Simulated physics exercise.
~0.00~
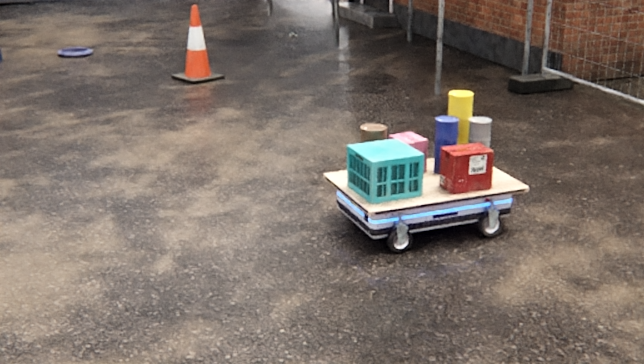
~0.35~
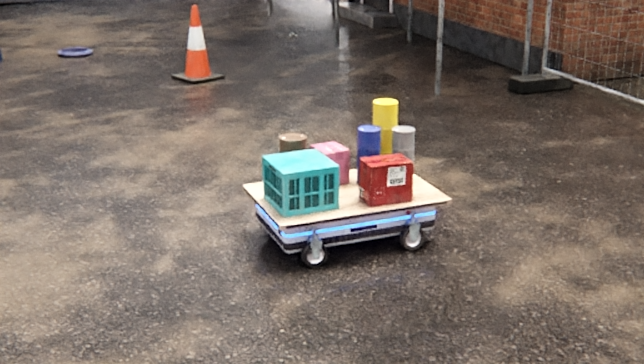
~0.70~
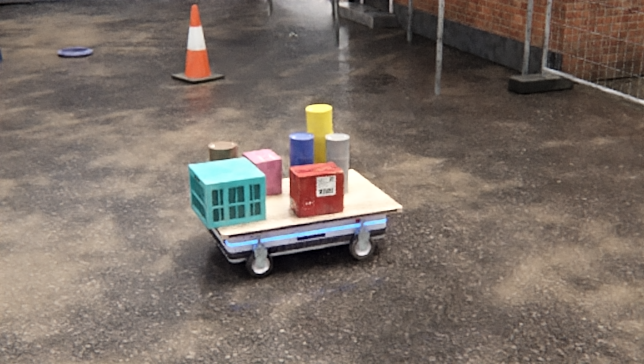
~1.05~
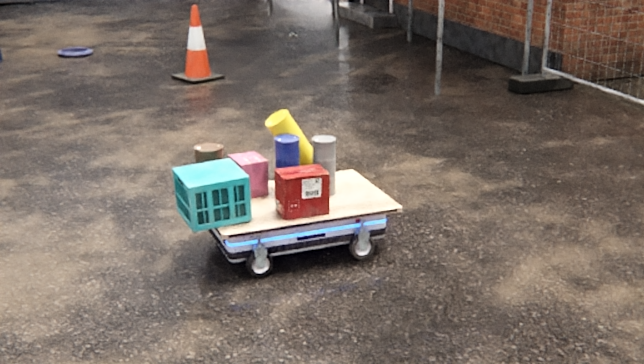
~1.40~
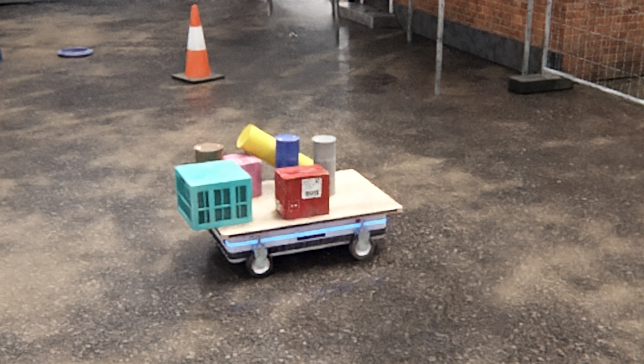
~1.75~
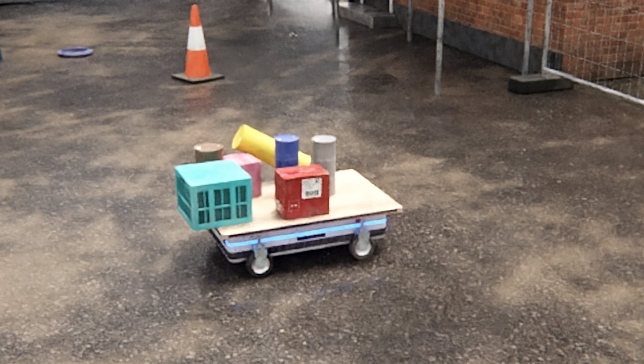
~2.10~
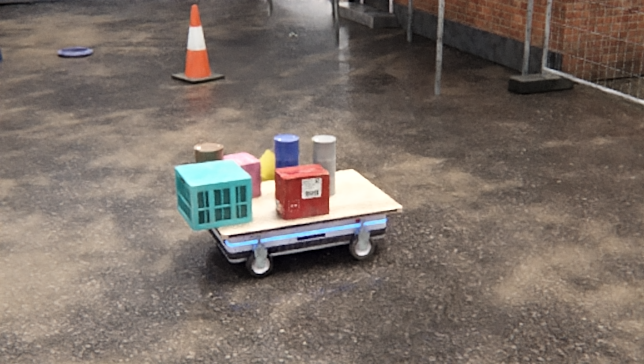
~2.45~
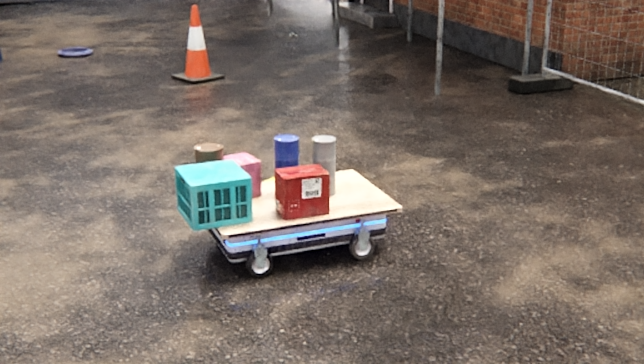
A loaded cart rolls left and stops, and its yellow canister topples and drops from view.
